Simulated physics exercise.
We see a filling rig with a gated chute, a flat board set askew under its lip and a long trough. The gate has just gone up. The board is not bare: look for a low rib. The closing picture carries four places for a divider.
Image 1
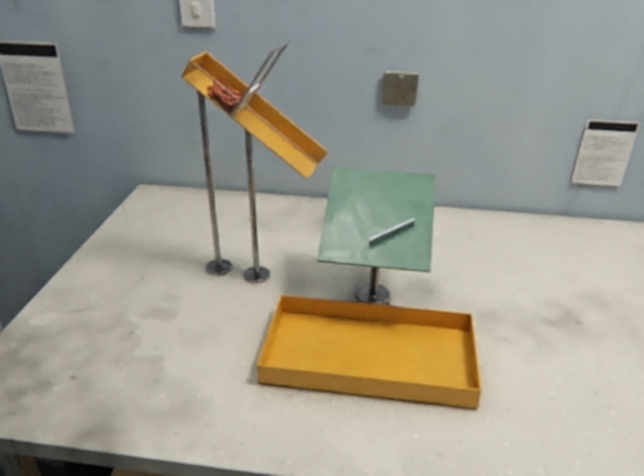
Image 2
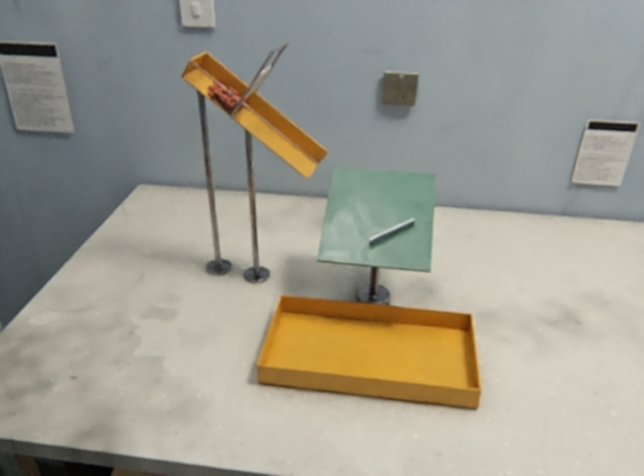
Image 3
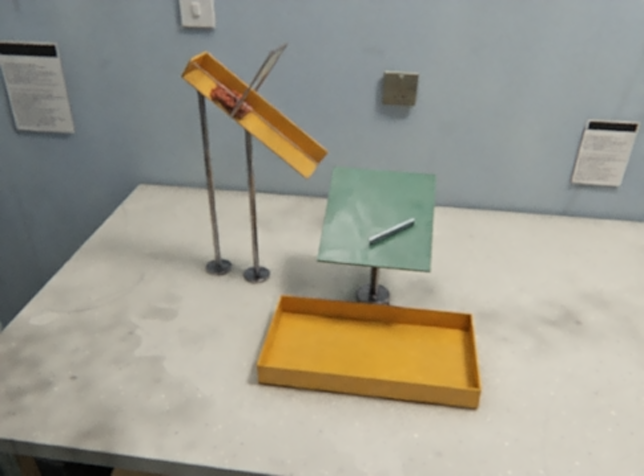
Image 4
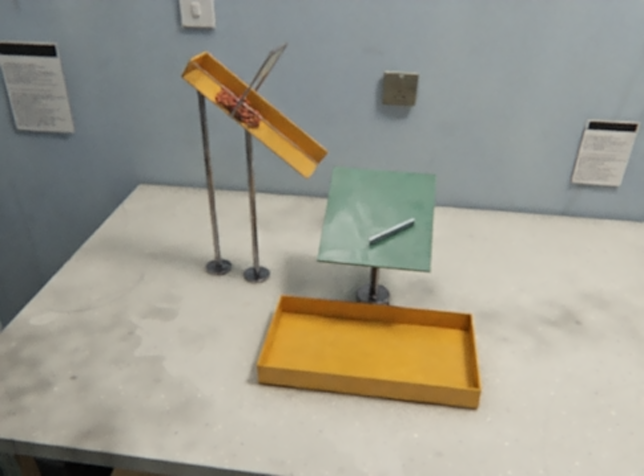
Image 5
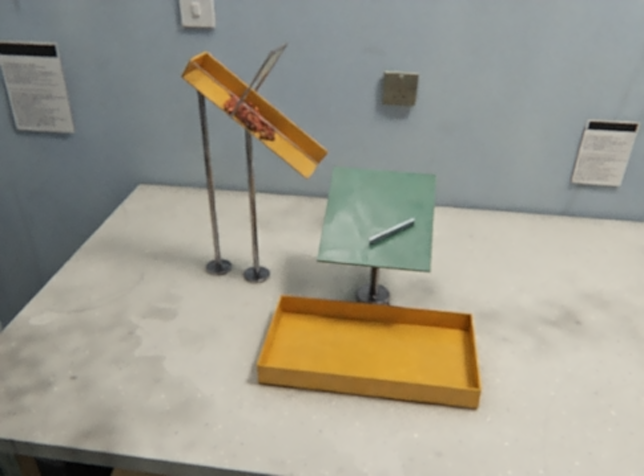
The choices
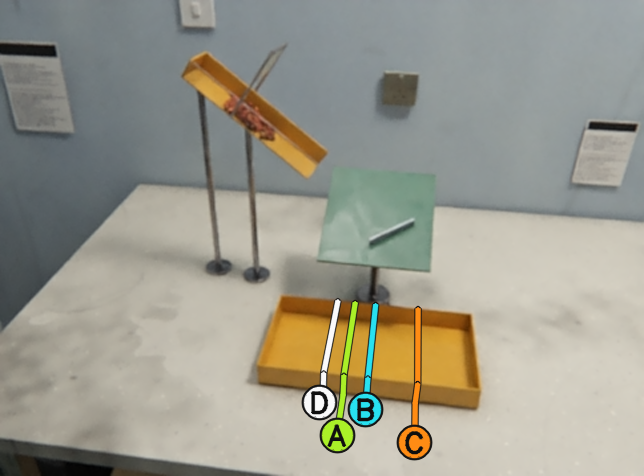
Reddish-brown pellets slide down a sloping yellow chute above a tilted green board.
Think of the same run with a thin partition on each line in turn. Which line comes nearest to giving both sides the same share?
A beats the others.
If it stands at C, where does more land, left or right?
Left.
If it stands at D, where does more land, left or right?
Right.
On the marked copy, line A crosses the front rim at (344, 374); line B crosses the front rim at (367, 377); line C crosses the front rim at (417, 383); line D crosses the front rim at (323, 372).
With A, of what is caught, roughly a third on the left of the divider, roughly two thirds on the right.
With B, of what is caught, almost all on the left of the divider, about a tenth on the right.
With C, of what is caught, every piece on the left of the divider, not one piece on the right.
With D, of what is caught, about a tenth on the left of the divider, almost all on the right.
